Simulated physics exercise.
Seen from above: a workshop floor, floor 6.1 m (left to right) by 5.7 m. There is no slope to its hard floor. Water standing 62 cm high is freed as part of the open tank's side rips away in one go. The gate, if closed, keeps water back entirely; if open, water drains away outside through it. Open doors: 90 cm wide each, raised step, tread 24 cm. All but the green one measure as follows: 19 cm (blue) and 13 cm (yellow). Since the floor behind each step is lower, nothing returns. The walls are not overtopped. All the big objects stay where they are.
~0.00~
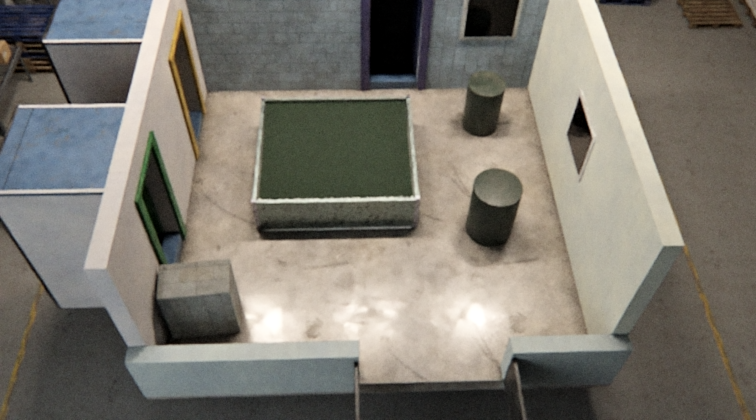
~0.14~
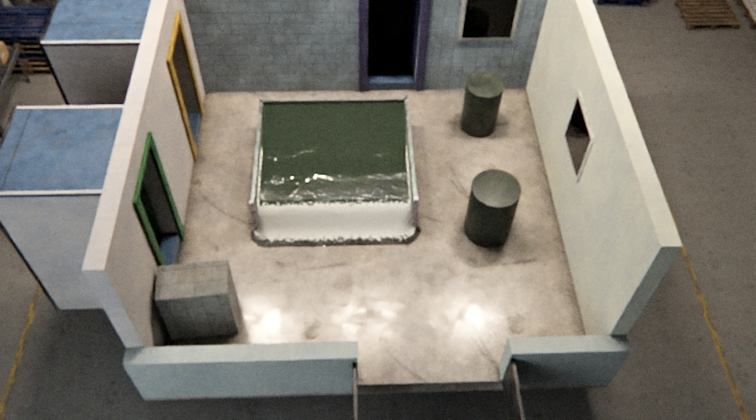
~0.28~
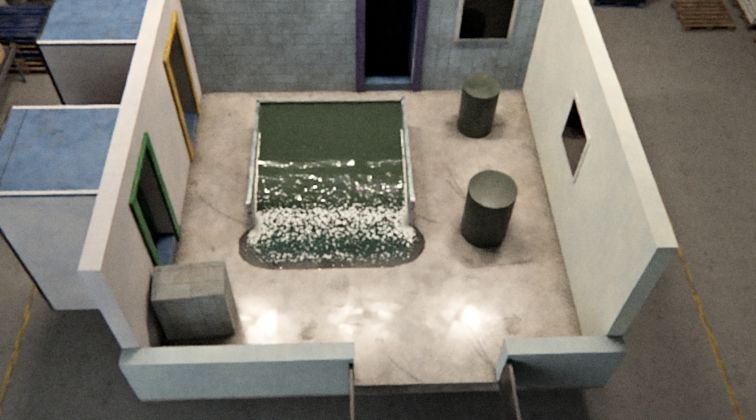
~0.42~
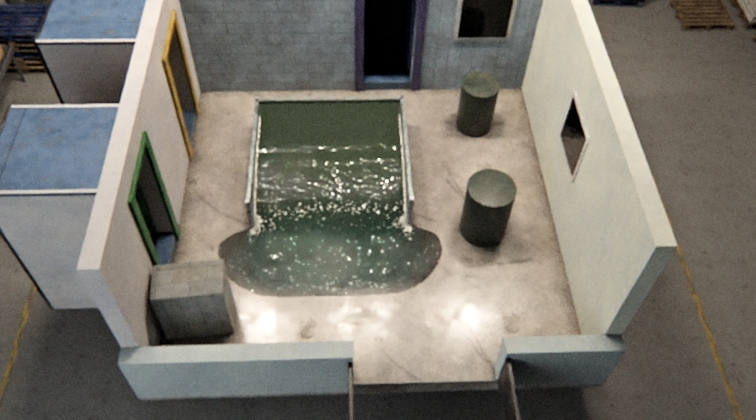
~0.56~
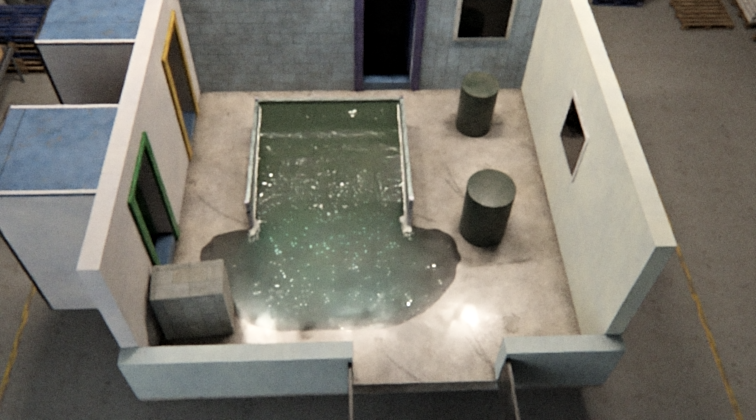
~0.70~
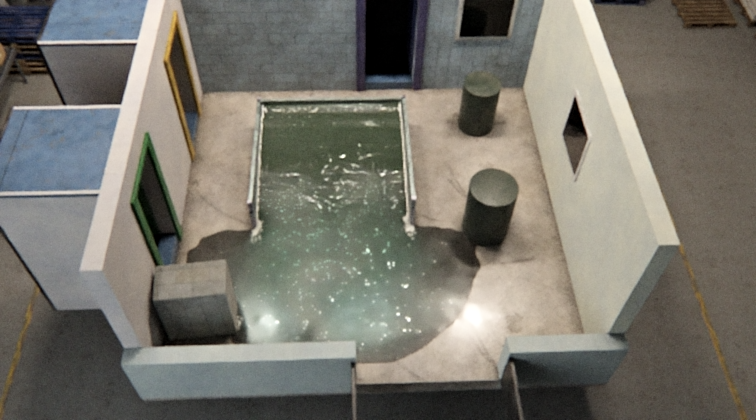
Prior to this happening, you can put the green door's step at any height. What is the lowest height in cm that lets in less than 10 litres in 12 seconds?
15 cm.
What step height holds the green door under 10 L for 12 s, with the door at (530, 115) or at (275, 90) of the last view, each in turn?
Minimums: Roughly 7.5 cm and 8.0 cm.
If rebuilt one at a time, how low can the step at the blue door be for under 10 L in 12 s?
The blue one would have to be about 7.5 cm high.
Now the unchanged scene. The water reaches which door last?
It's the blue one.
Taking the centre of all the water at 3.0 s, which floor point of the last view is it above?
Roughly (315, 264).
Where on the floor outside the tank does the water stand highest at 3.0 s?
Look close to (190, 338).
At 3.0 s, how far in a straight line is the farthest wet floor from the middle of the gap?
Near 4.2 m, more or less.
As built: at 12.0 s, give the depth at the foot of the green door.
About 6.5 centimetres.
After 1.4 s water covers 40 % of the floor, deepest (40 cm) near (277, 359); 7 cm at the green door, 0 litres in over its 23 cm step.
After 3.0 s water covers 50 % of the floor, deepest (46 cm) near (190, 338); 13 cm at the green door, 0 litres in over its 23 cm step.
After 12.0 s water covers 100 % of the floor, deepest (14 cm) near (537, 178); 6 cm at the green door, 0 litres in over its 23 cm step.
At the green door as built, the water arrived by 0.9 s and peaked near 18 cm at 4.2 s.
With a step of 13.5 cm, 18 litres would have come in within the 12 s; with 18 cm, 2 litres. So under 10 litres takes about 15 cm.
